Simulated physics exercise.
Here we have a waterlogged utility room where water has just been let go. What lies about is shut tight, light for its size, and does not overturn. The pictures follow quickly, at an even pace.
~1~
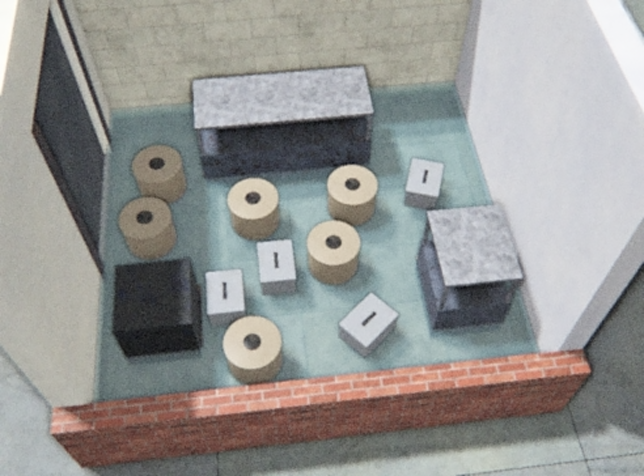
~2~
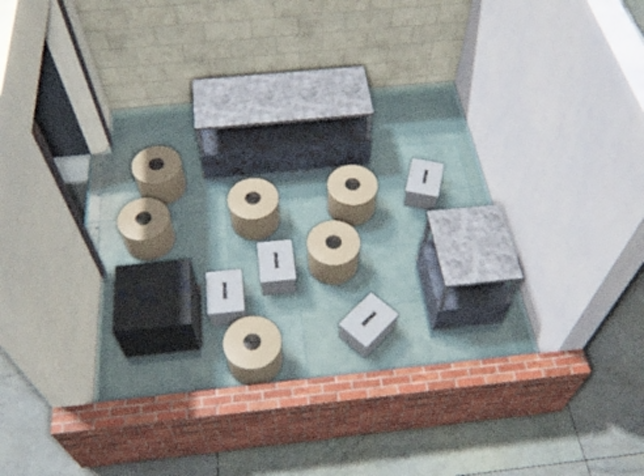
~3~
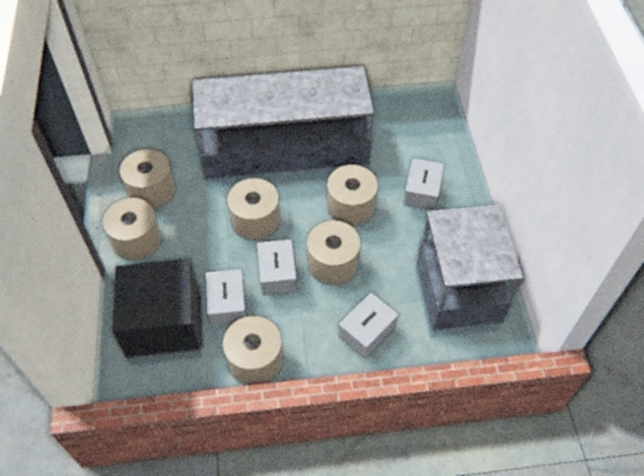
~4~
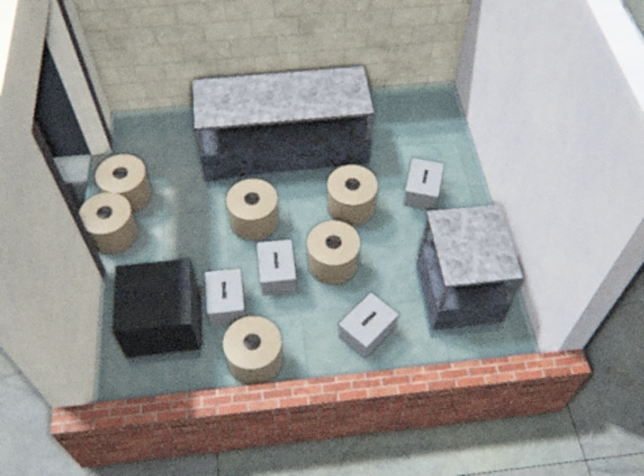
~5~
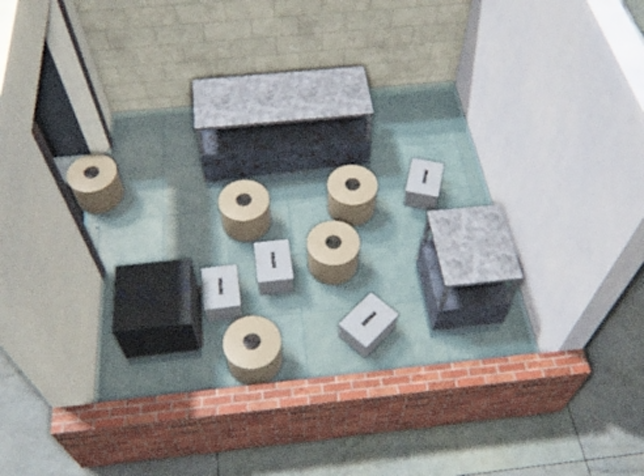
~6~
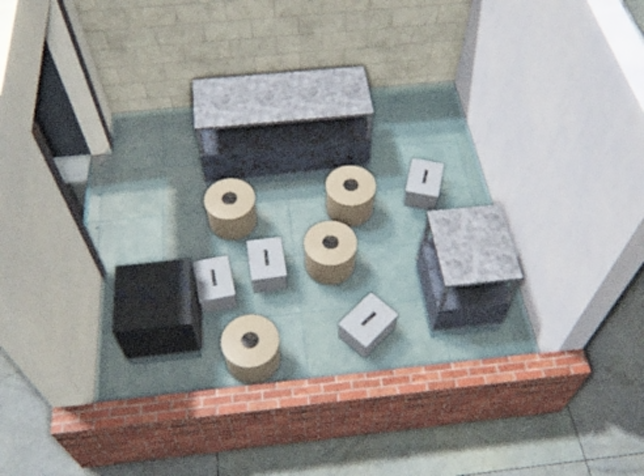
Two tan tubs drift left out the opened doorway, then nearby tubs and totes edge left.
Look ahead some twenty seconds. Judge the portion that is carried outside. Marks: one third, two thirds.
Share: At least two thirds.
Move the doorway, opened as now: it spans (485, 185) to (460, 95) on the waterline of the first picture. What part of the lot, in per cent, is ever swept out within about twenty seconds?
Near 60 in a hundred.
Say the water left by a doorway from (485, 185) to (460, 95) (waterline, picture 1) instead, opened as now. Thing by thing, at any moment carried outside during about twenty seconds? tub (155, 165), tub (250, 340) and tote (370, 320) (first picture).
In turn: Stays, still in, out.
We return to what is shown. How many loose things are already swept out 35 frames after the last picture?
It comes to 7.
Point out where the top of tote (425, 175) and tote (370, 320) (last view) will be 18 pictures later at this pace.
Close to (356, 189) and (292, 293).
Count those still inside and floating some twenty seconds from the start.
2 of them.
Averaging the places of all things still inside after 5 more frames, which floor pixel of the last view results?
Near (251, 257).
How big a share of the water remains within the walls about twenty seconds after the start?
Some 30 per cent.
A moment on, 2 of 10 are out; 8 afloat.
Next, 5 of 10 are out; 5 afloat.
Later, 7 of 10 are out; 3 afloat.
In the end, 8 of 10 are out; 2 afloat.
